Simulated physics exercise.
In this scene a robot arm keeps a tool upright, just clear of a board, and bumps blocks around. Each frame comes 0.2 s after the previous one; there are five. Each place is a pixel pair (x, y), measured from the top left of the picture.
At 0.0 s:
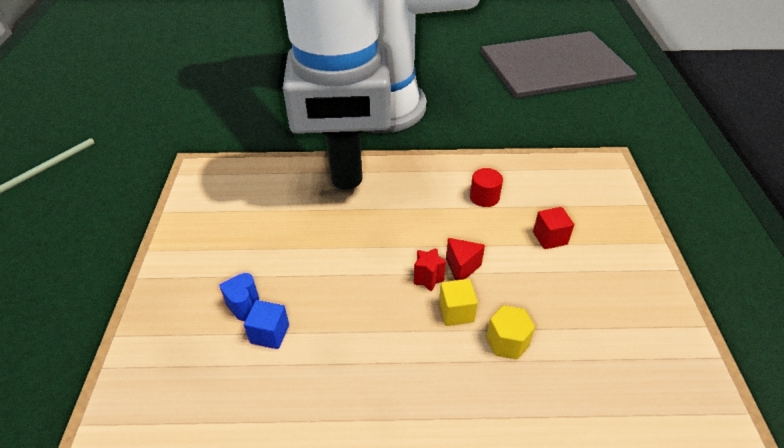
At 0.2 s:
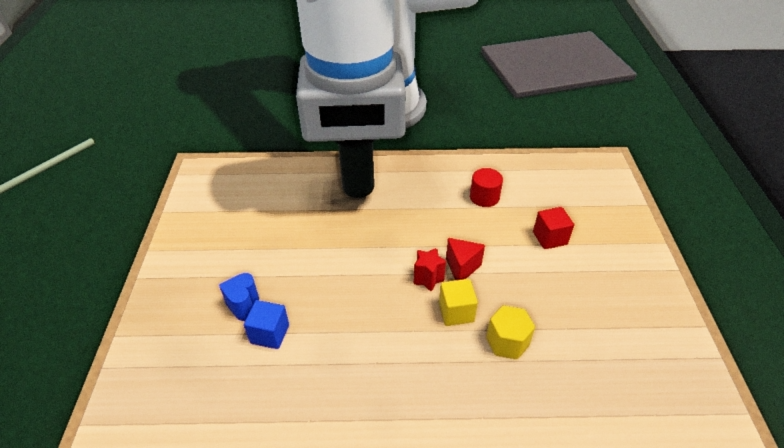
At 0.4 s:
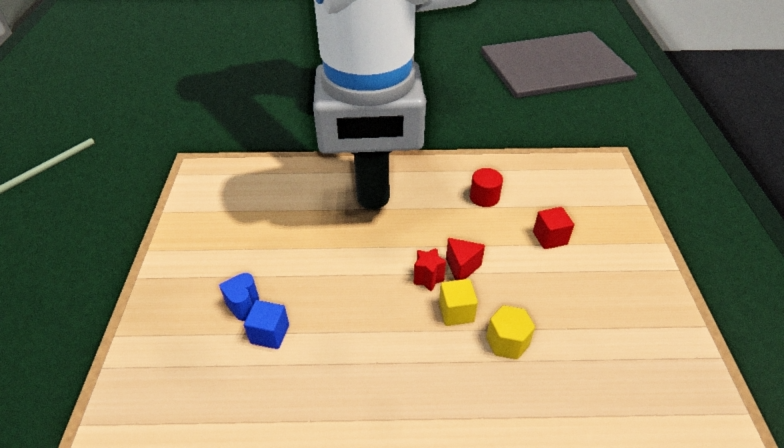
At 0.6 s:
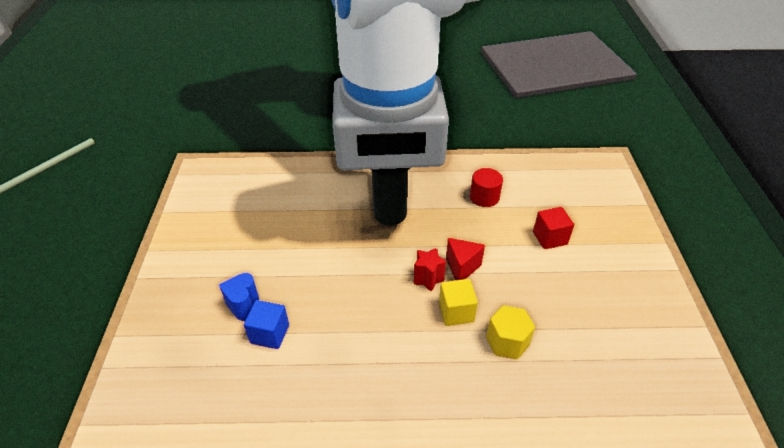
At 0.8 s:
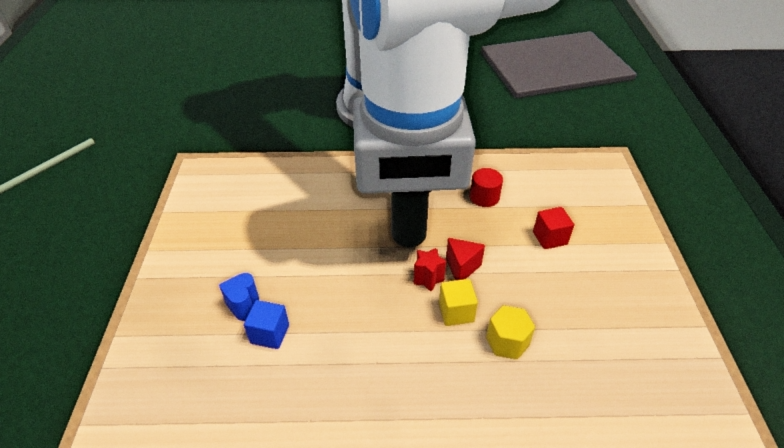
A white robot arm with a black tip moved slowly down and to the right over a wooden board, drawing close to a red star, while the red, yellow and blue blocks all stayed still.
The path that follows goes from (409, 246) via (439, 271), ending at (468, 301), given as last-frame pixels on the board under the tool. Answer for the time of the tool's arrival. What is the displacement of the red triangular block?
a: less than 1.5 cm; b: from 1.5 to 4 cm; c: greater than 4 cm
b (from 1.5 to 4 cm)
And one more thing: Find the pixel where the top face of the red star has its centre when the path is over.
Most likely (442, 293).
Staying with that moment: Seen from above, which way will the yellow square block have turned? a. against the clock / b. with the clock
(a)
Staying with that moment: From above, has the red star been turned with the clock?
That would be a yes.
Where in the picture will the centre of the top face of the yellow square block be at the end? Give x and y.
Roughly at (468, 313).
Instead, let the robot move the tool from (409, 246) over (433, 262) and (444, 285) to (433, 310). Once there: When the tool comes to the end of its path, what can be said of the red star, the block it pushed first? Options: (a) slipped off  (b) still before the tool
The answer is b.
On the path given first. Halfway along, tool at (441, 261); red star at (439, 275), turned 15° clockwise; yellow square block at (461, 294); red triangular block at (472, 250), turned 10° clockwise.
At the end, tool at (470, 291); red star at (442, 293), turned 65° clockwise; yellow square block at (468, 313), turned 45° anticlockwise; red triangular block at (483, 254), turned 15° anticlockwise; yellow hexagon unmoved.
